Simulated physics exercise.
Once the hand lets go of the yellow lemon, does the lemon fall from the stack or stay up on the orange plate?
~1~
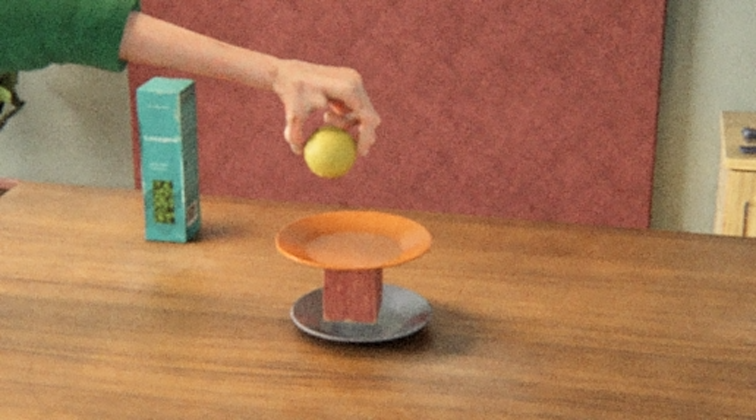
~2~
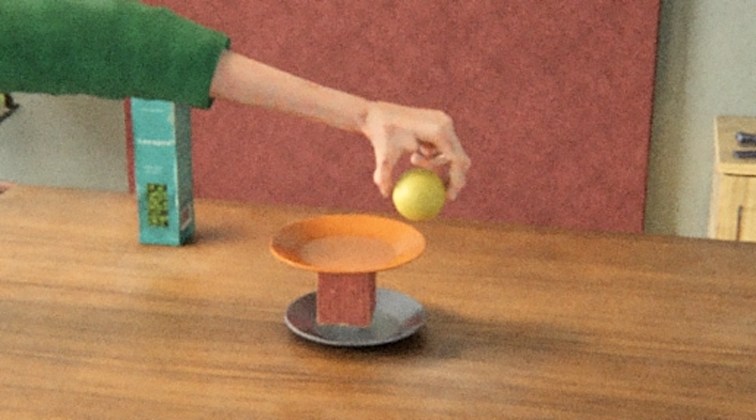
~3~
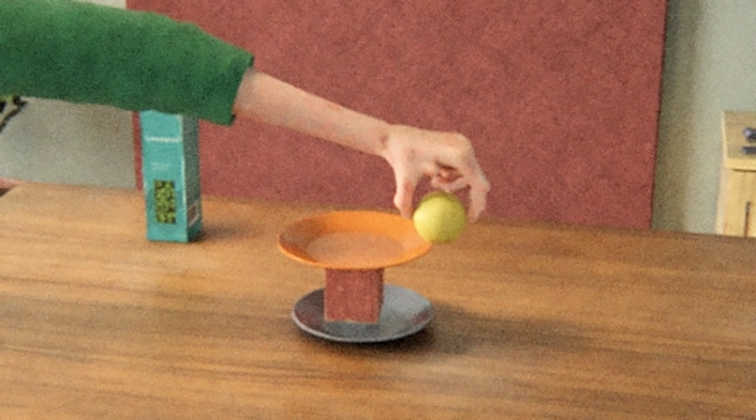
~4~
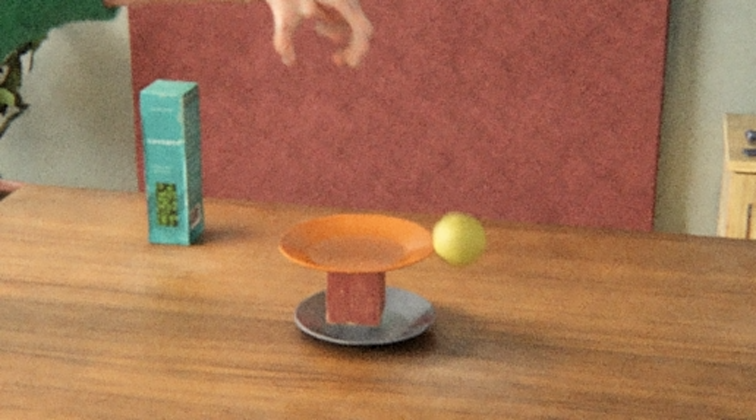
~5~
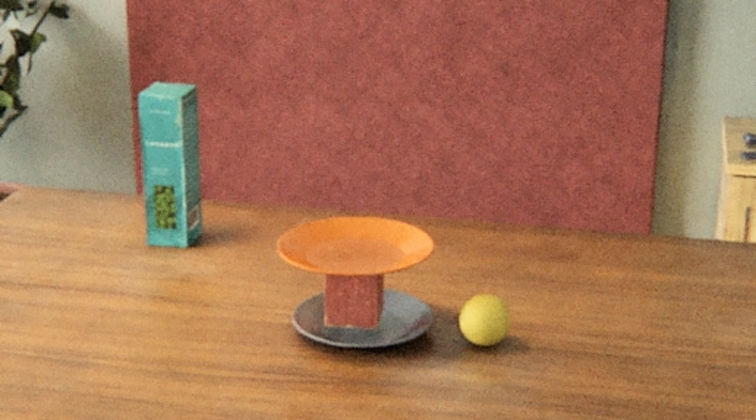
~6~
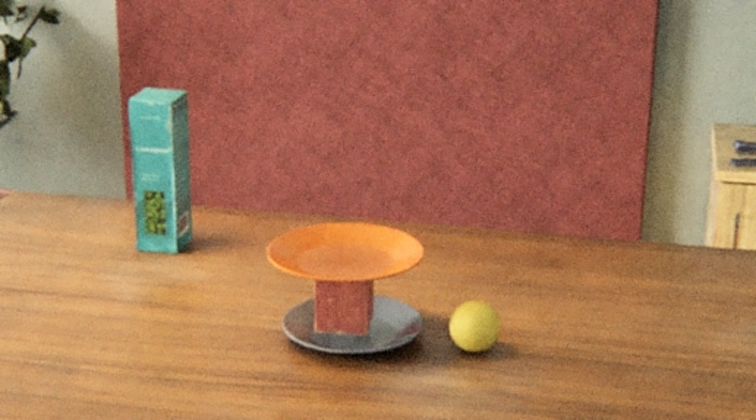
The lemon falls off the right edge of the orange plate and ends up on the table. The plates and the red block stay in place.
